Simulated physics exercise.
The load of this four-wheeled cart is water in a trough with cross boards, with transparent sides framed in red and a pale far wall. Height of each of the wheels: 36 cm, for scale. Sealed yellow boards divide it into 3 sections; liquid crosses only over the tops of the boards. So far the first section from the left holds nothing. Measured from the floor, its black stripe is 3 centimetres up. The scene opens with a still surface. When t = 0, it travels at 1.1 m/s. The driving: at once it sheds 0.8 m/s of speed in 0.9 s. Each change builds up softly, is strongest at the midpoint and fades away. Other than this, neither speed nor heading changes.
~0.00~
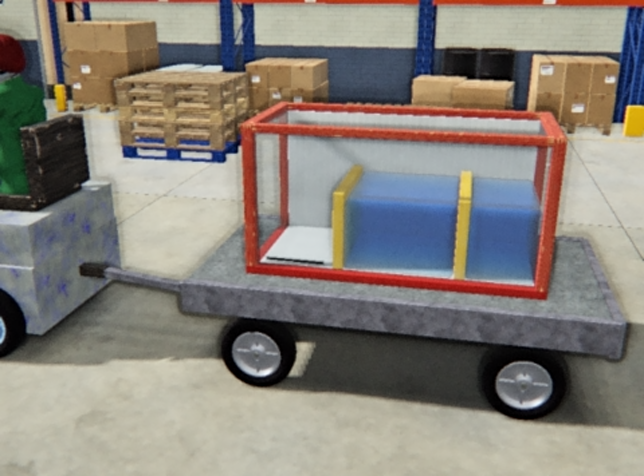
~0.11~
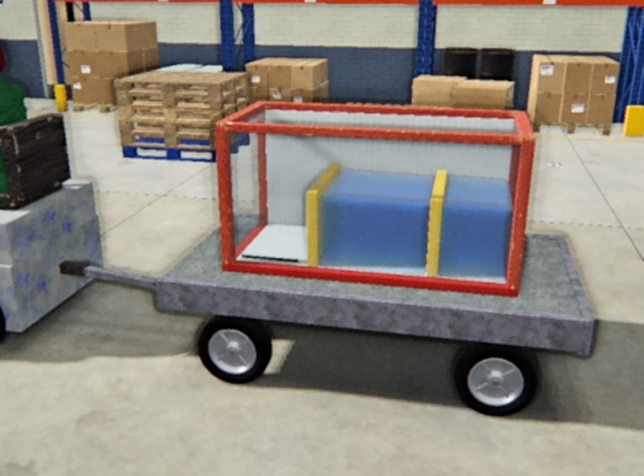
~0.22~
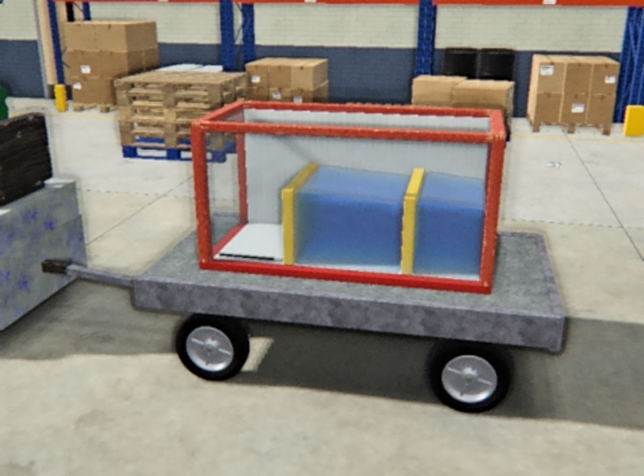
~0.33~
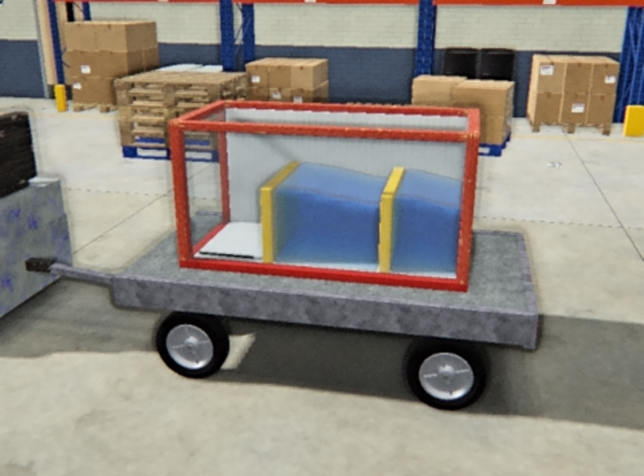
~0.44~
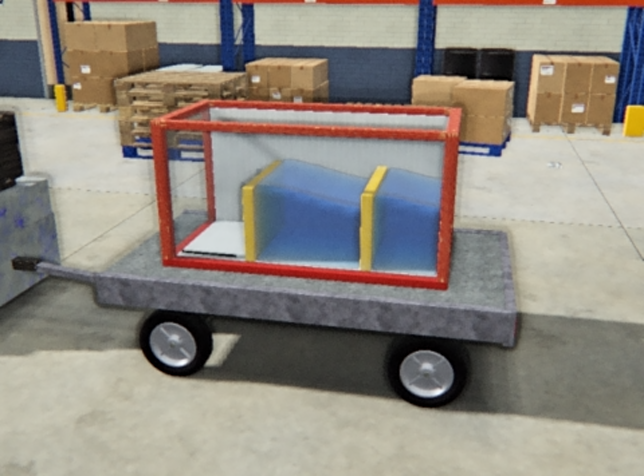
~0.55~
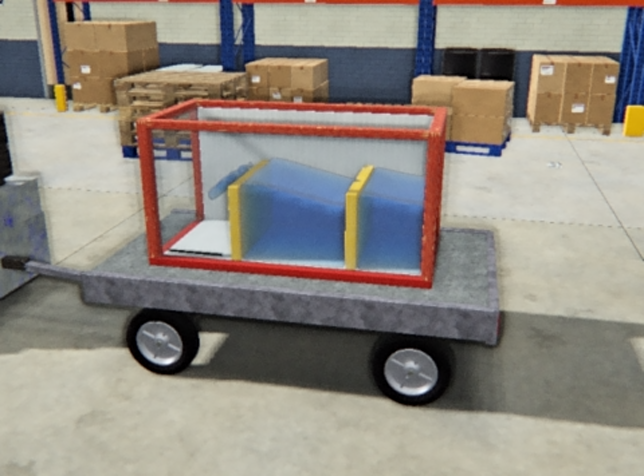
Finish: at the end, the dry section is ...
... wet below its mark.
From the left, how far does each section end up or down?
From the left: 1 up, 1 down, 0.
Then, 0.95 s in, left to right it is 1, 33, 34 cm deep.
Then, 1.35 s in, left to right it is 1, 33, 34 cm deep.
Then, 1.85 s in, left to right it is 1, 33, 34 cm deep.
Then, 3.88 s in, left to right it is 1, 33, 34 cm deep.
